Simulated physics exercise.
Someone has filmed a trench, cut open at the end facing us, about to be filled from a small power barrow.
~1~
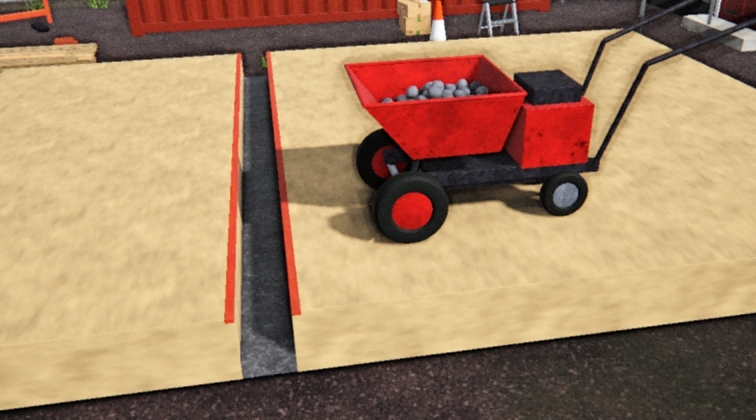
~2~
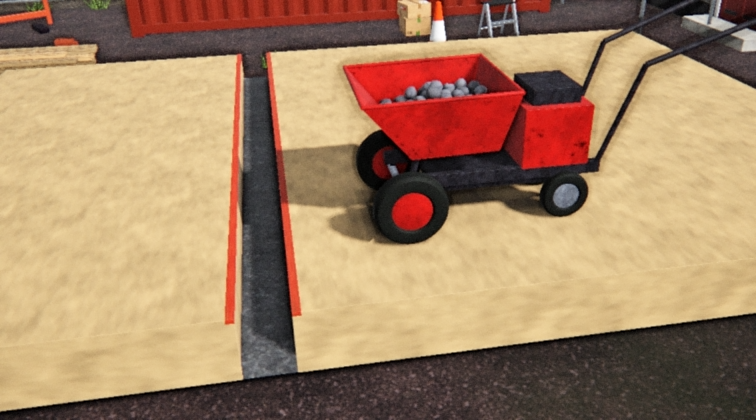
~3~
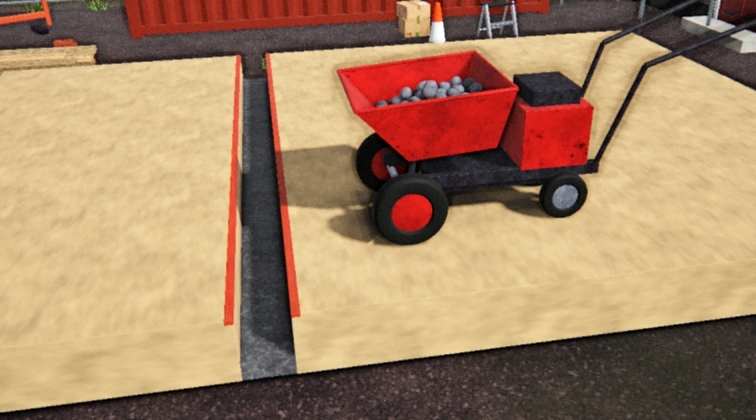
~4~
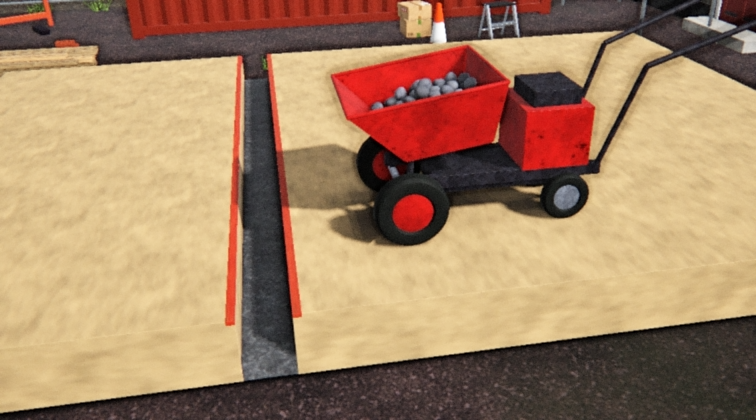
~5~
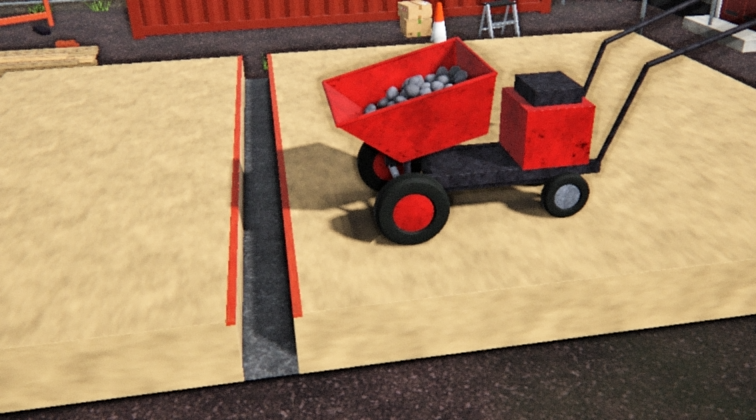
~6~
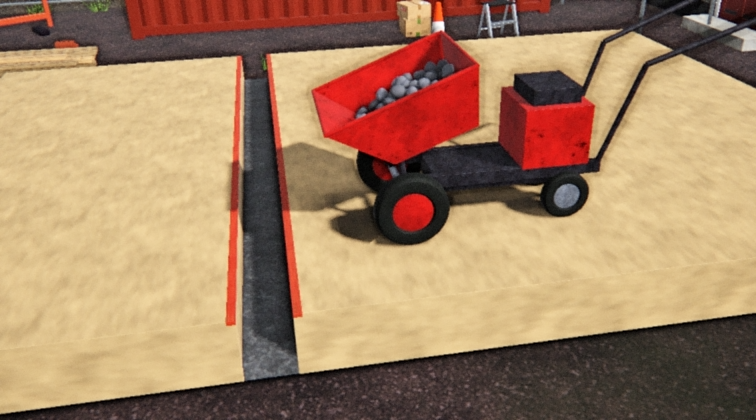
Beside a narrow trench, a small barrow's red skip of grey cobbles gradually tilts left.
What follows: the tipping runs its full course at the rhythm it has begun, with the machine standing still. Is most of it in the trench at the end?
It catches over half.
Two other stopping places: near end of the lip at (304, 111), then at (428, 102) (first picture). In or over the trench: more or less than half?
At the first place below a half, at the second below a half.
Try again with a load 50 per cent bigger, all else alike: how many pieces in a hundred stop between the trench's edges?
About 90 per cent.
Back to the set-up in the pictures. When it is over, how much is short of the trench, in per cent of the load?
Close to 0 per cent.
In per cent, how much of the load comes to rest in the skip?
About 0 per cent.
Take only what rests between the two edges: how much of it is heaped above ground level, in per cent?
It comes to 5 per cent or so.
Soon, skip tipped steeply; all in the skip.
A while on, skip tipped right over; most in the skip; a stray few short of the trench; about a quarter in or heaped over the trench; a stray few beyond it; a stray few falling.
Towards the end, skip tipped right over; a stray few in the skip; a stray few short of the trench; nearly all in or heaped over the trench; a stray few beyond it.
Finally, skip tipped right over; a stray few short of the trench; nearly all in or heaped over the trench; a stray few beyond it.
